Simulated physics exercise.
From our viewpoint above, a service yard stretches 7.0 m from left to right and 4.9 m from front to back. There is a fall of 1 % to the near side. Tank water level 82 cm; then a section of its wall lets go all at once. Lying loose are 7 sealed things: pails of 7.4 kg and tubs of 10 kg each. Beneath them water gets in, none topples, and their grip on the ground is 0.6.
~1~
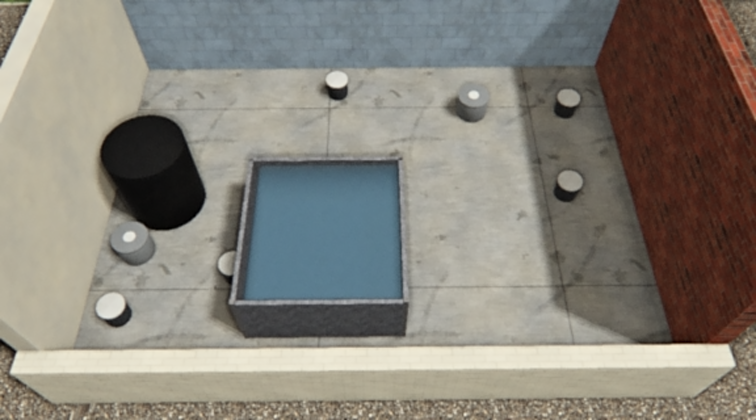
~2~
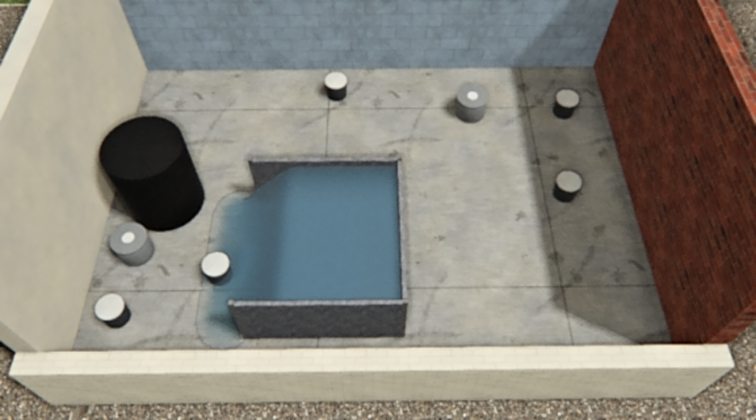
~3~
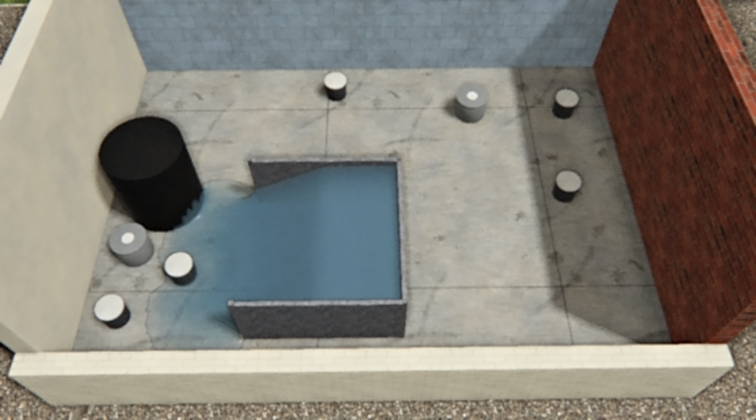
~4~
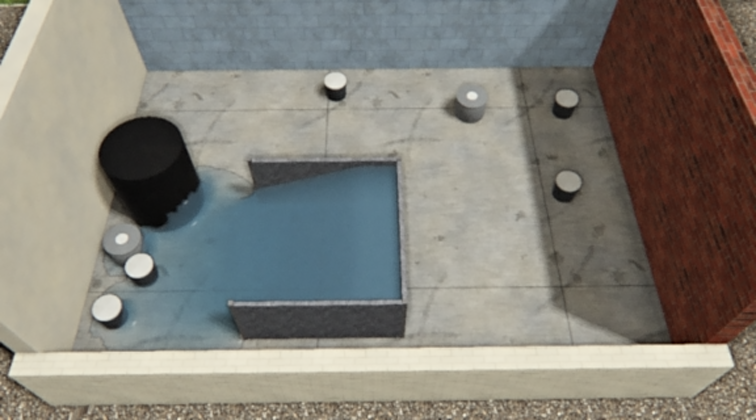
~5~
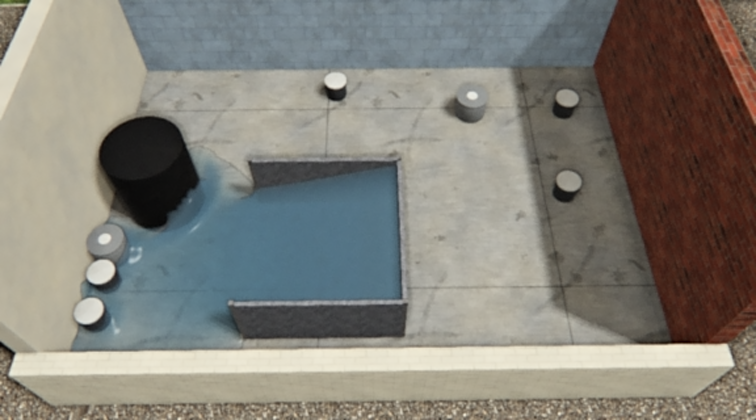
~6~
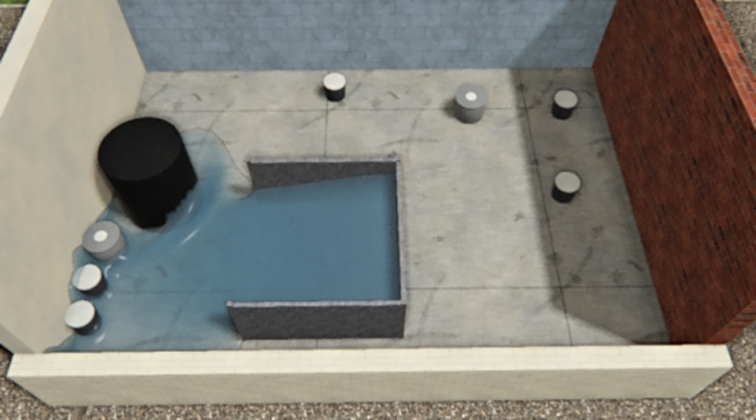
Water poured out through the open left side of a square tank, spread around a black cylinder, and pushed a small white-topped pail leftward, then shifted another pail and a grey tub toward the pale left wall.
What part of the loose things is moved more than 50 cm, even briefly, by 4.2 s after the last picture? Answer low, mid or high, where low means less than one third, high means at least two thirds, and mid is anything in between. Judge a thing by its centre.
Mid.
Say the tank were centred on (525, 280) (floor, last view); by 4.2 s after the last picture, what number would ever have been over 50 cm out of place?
In that case the number is 3.
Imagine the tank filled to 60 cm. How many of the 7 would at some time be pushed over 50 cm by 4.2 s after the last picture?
In that case the number is 3.
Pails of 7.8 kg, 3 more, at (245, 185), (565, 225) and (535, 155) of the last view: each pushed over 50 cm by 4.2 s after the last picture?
Answers in order are crosses the line, does not cross and does not cross.
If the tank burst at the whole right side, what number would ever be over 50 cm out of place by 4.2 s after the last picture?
4.
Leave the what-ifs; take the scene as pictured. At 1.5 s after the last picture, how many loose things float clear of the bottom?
Tally: 3 of them.
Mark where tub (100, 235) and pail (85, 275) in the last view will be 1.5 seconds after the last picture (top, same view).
First near (100, 203), second near (152, 309).
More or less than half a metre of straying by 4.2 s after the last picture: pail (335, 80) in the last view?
Short answer, overshooting.
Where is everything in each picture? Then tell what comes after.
The first picture shows a pail at (232, 263), on the bottom; a pail at (110, 305), on the bottom; 3.4 m2 under water; 0 of 7 have shifted.
The second picture shows a pail at (215, 264) rests on the ground, 19 cm from its start; a pail at (109, 306), on the bottom; 4.6 m2 under water; 1 of 7 have shifted.
The third picture shows a pail at (178, 264) rests on the ground, 63 cm from its start; a pail at (109, 307), on the bottom; 5.9 m2 under water; 1 of 7 have shifted.
The fourth picture shows a pail at (139, 265) rests on the ground, 111 cm from its start; a pail at (107, 307) rests on the ground; water covers 7.1 m2; 2 of 7 have shifted.
The fifth picture shows a pail at (100, 271) rests on the ground, 156 cm from its start; a pail at (88, 310), on the bottom, 24 cm from its start; 8.1 m2 under water; 3 of 7 have shifted.
The sixth picture shows a pail at (86, 277) floats, 165 cm from its start; a pail at (79, 314), afloat, 31 cm from its start; water covers 8.6 m2; 3 of 7 have shifted.
Then, 0.4 s after the last picture 1 of 7 are over 50 cm from their spots; 3 afloat.
Then, 1.5 s after the last picture 2 of 7 are over 50 cm from their spots; 3 afloat.
Then, 2.8 s after the last picture 2 of 7 are over 50 cm from their spots; 2 afloat.
Then, 4.2 s after the last picture 3 of 7 are over 50 cm from their spots, and 3 have been at some point; 3 afloat.
